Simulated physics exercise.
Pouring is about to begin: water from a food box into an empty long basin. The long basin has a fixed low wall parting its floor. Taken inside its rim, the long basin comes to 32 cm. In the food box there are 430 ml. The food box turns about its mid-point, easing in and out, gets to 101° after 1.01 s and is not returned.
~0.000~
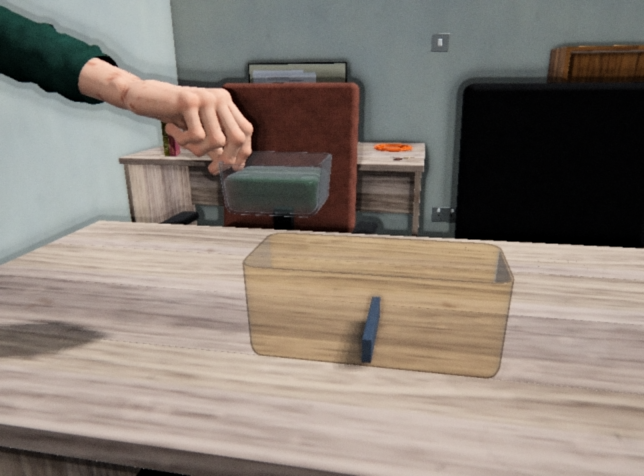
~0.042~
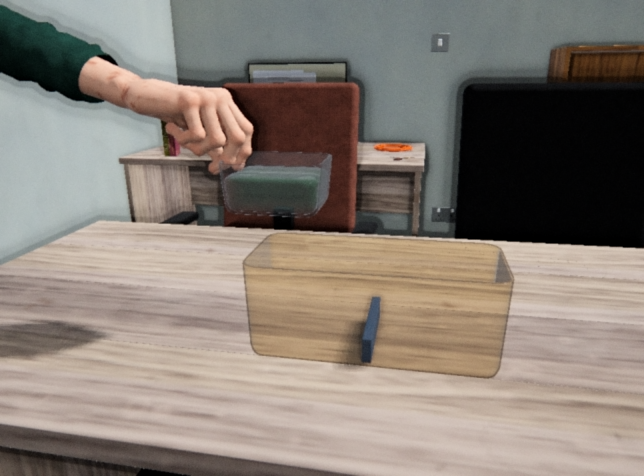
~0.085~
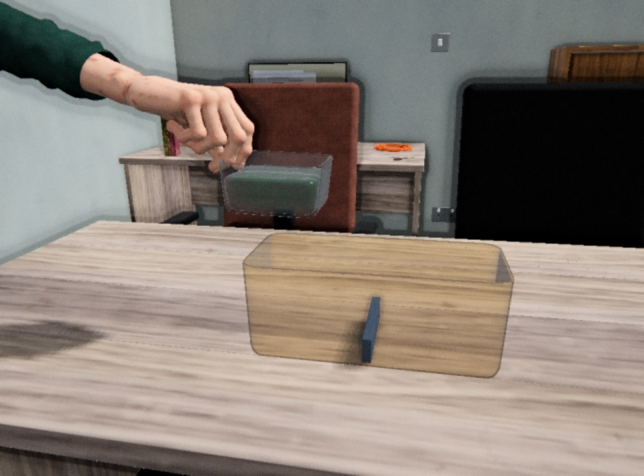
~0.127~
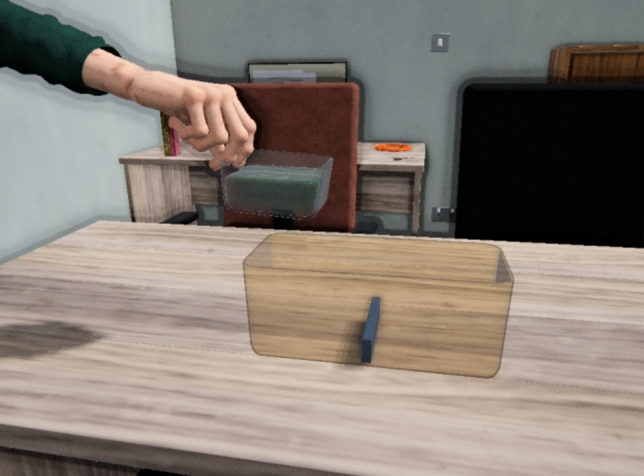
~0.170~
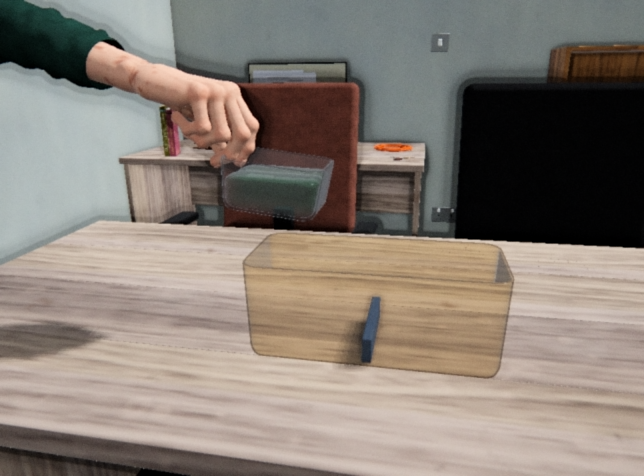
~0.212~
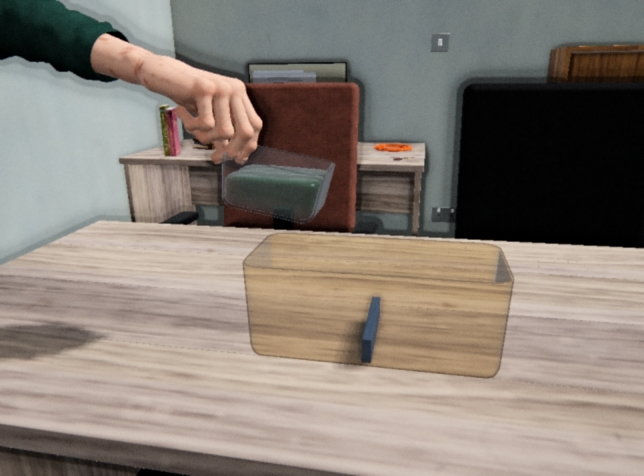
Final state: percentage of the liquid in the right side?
Approximately 43 %.
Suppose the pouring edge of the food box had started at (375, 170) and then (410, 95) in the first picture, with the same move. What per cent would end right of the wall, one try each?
In order, 90 and 90 per cent.
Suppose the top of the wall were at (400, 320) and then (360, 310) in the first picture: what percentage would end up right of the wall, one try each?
The first try gives 10 percent and the second 65 percent.
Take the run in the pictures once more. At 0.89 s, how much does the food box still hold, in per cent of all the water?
Close to 10 in a hundred.
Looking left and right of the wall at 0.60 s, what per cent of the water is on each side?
Lab note: Left near 14 %, right near 3.
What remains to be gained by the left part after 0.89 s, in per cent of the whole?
Roughly 12 per cent.
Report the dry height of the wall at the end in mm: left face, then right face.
On the left it's about 20 mm; on the right, about 24 mm.
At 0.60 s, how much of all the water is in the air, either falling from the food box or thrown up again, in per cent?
I'd say close to 30 per cent.
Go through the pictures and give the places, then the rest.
The first frame shows tilt 0°; pouring edge (326, 162); surface from (236, 172) to (324, 174); the long basin's rim runs from (257, 249) to (506, 264); the wall's top is at (372, 317).
The second frame shows tilt 0°; pouring edge (326, 162); surface from (236, 172) to (324, 174).
The third frame shows tilt 2°; pouring edge (326, 163); surface from (236, 172) to (324, 175).
The fourth frame shows tilt 4°; pouring edge (327, 165); surface from (236, 171) to (325, 175).
The fifth frame shows tilt 7°; pouring edge (328, 168); surface from (236, 171) to (326, 176).
The sixth frame shows tilt 11°; pouring edge (329, 171); surface from (237, 171) to (326, 176).
By 0.60 s the tilt is 65° and 53 per cent is still to pour, 15 is left of the wall and 3 right of it.
By 0.89 s the tilt is 97° and 9 per cent is still to pour, 44 is left of the wall and 42 right of it.
By 1.19 s the tilt is 101° and 0 per cent is still to pour, 56 is left of the wall and 43 right of it.
By 1.51 s the tilt is 101° and 0 per cent is still to pour, 57 is left of the wall and 43 right of it.
At rest 57 per cent lies left of the wall, 43 right of it and 0 outside.
